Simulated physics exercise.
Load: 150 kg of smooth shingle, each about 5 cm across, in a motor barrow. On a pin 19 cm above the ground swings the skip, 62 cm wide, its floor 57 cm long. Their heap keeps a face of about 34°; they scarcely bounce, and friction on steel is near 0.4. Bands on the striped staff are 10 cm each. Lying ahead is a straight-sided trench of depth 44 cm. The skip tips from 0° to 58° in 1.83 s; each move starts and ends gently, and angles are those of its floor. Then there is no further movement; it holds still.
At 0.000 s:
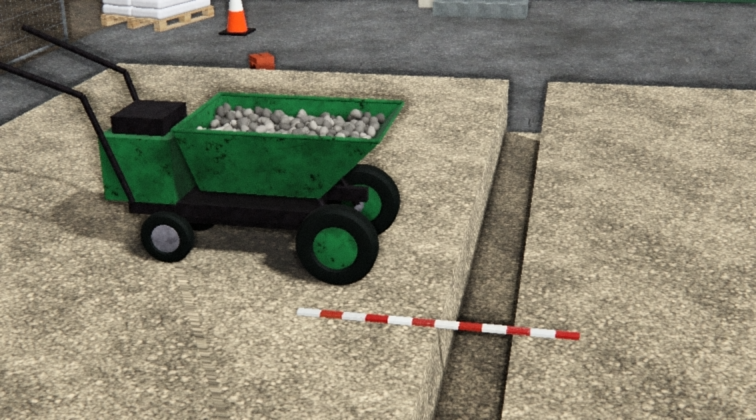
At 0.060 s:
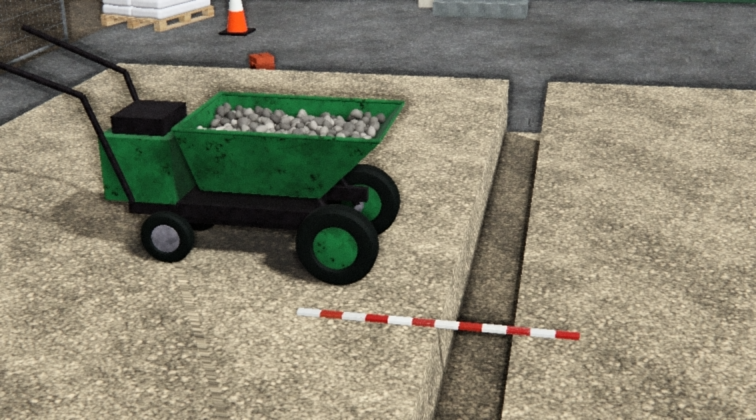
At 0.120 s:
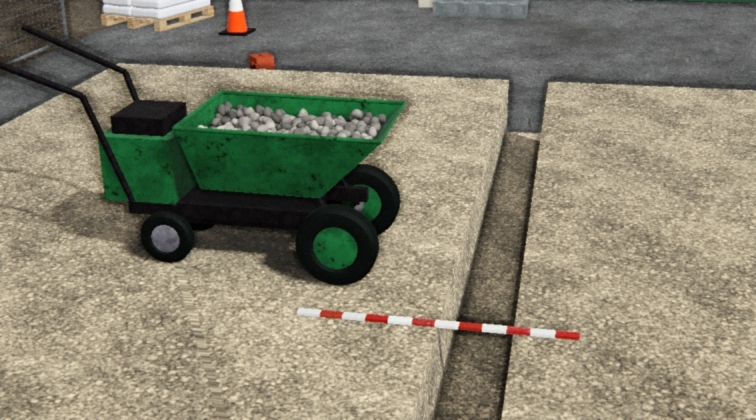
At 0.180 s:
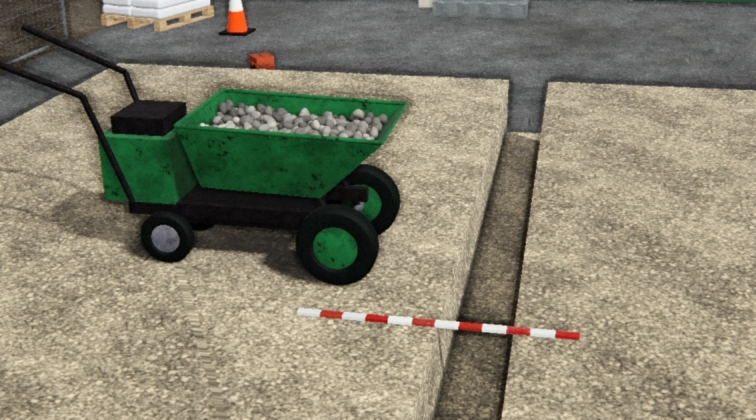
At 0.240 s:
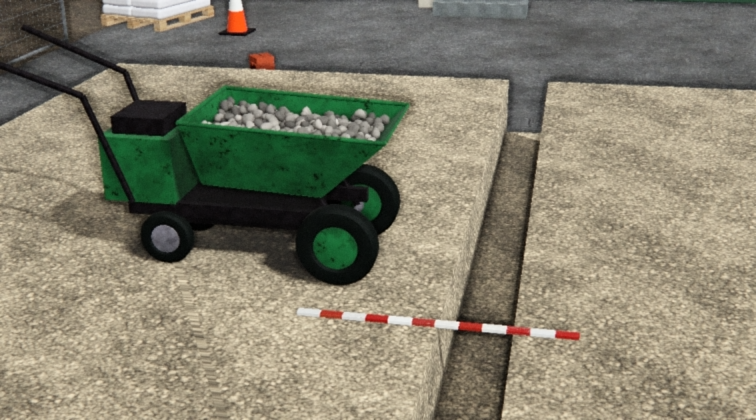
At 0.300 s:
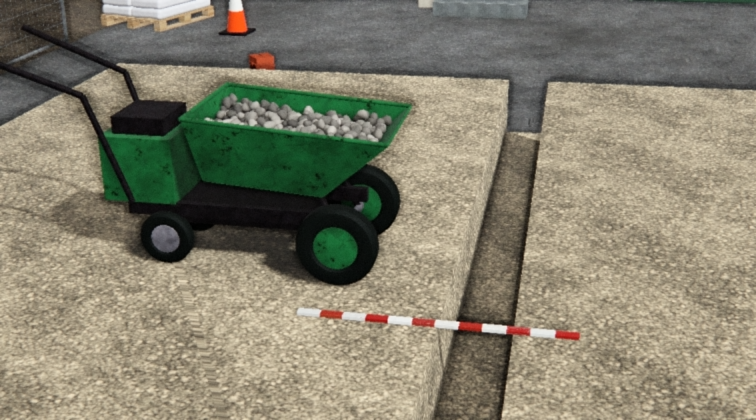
A green motor barrow stands still while its skip of grey stones tilts slightly to the right.
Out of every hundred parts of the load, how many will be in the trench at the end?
Close to 80 in every hundred.
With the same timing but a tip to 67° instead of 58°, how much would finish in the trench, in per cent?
Roughly 70%.
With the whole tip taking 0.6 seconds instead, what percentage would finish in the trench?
Probably about 55 in a hundred.
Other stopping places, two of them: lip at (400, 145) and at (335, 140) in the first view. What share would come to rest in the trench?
Near 60 and near 95 percent.
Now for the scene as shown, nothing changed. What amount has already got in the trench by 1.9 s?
Around 30 per cent of it, at that instant.
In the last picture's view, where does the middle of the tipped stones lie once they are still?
Look at roughly (497, 329).
After 1.4 s the floor is at 49°; 100 % in the skip; the foremost stones are at (451, 192).
After 1.9 s the floor is at 58°; 63 % in the skip, 29 % in the trench, 9 % past the trench; the foremost stones are at (574, 268).
After 2.3 s the floor is at 58°; 35 % in the skip, 46 % in the trench, 19 % past the trench; the foremost stones are at (670, 272).
After 4.2 s the floor is at 58°; 0 % in the skip, 80 % in the trench, 20 % past the trench; the foremost stones are at (740, 276).
